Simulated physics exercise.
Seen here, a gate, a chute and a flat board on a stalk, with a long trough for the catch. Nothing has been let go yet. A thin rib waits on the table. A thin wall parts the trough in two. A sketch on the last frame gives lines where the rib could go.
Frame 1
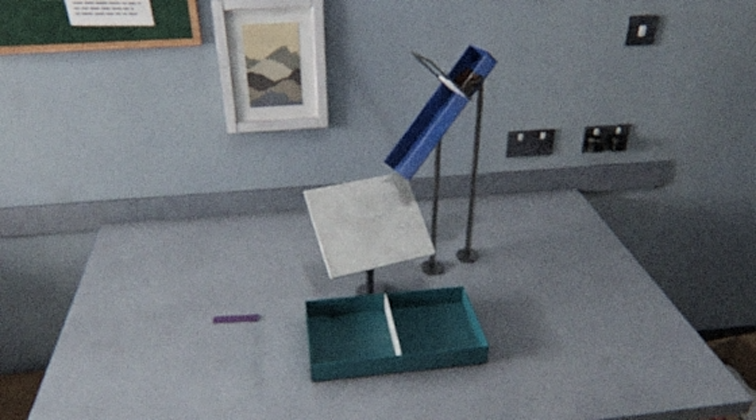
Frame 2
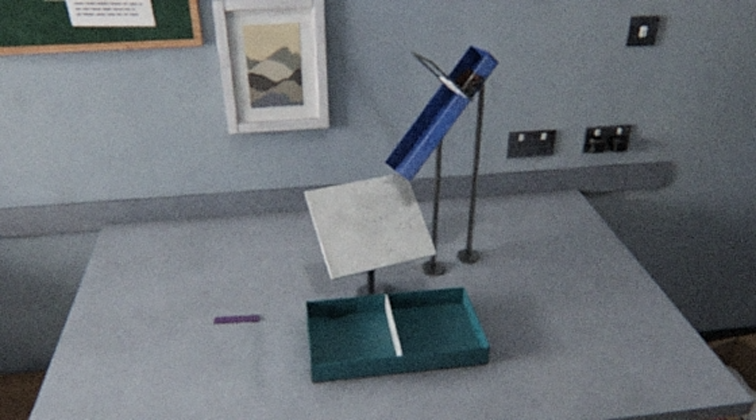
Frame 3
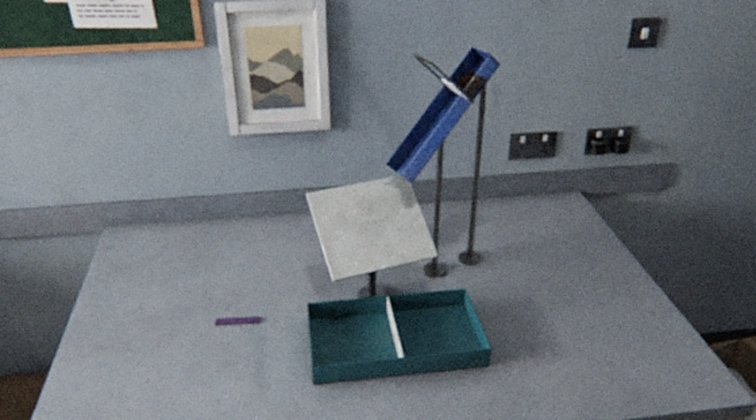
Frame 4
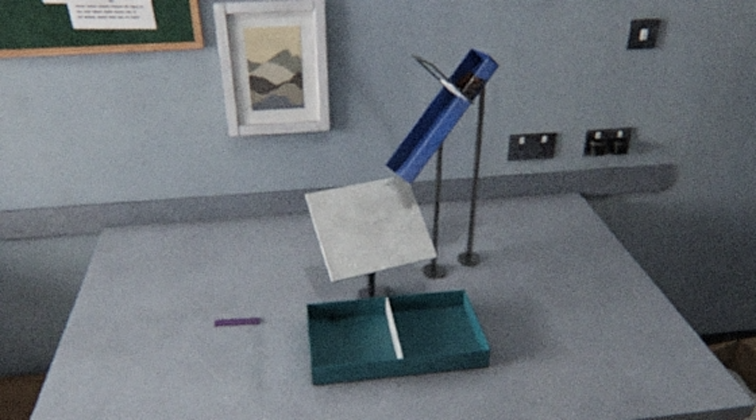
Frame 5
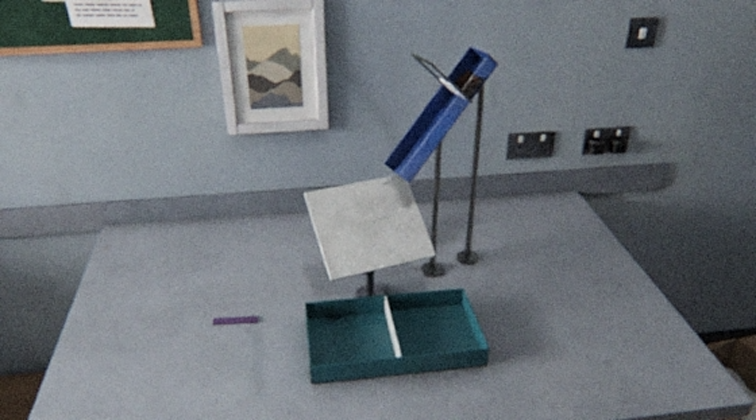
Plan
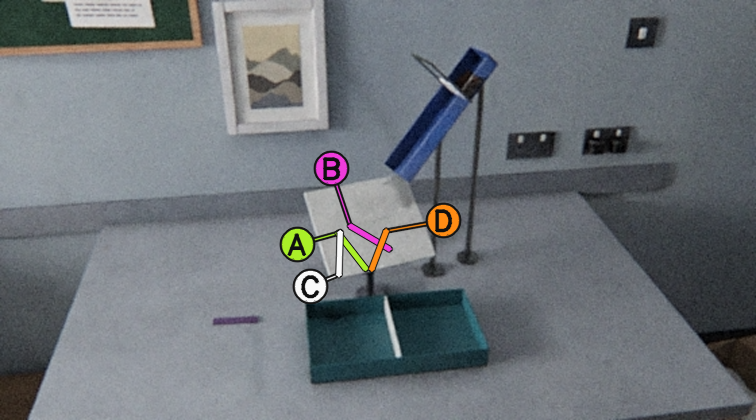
A blue chute slopes above a tilted pale board and a divided teal trough on a grey table, all staying still.
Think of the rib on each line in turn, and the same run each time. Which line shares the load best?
A is best.
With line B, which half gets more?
Right.
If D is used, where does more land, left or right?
The left half.
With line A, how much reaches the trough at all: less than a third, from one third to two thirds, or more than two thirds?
It is more than two thirds.
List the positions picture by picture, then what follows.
The first frame shows load behind the gate (464, 83), allspice berries; lip of the chute (402, 175), sloping fairly steeply.
The second frame shows middle of the board (371, 223), tilted fairly steeply; middle of its low edge (386, 266); of its high edge (356, 182).
The third frame shows front corners of the trough (313, 367) and (491, 348); front end of its middle wall (403, 358); gate still shut (451, 85).
The fourth frame shows middle of the load (466, 86); lip (403, 179).
The fifth frame shows middle of the load (464, 85); lip (402, 177).
On the marked copy, line A from (338, 233) to (365, 268); line B from (350, 226) to (389, 248); line C from (340, 232) to (338, 274); line D from (386, 231) to (371, 269).
If A is chosen, of what is caught, roughly half in the left half, roughly half in the right.
If B is chosen, of what is caught, roughly a quarter in the left half, the larger part in the right.
If C is chosen, of what is caught, almost all in the left half, about a tenth in the right.
If D is chosen, of what is caught, almost all in the left half, about a tenth in the right.
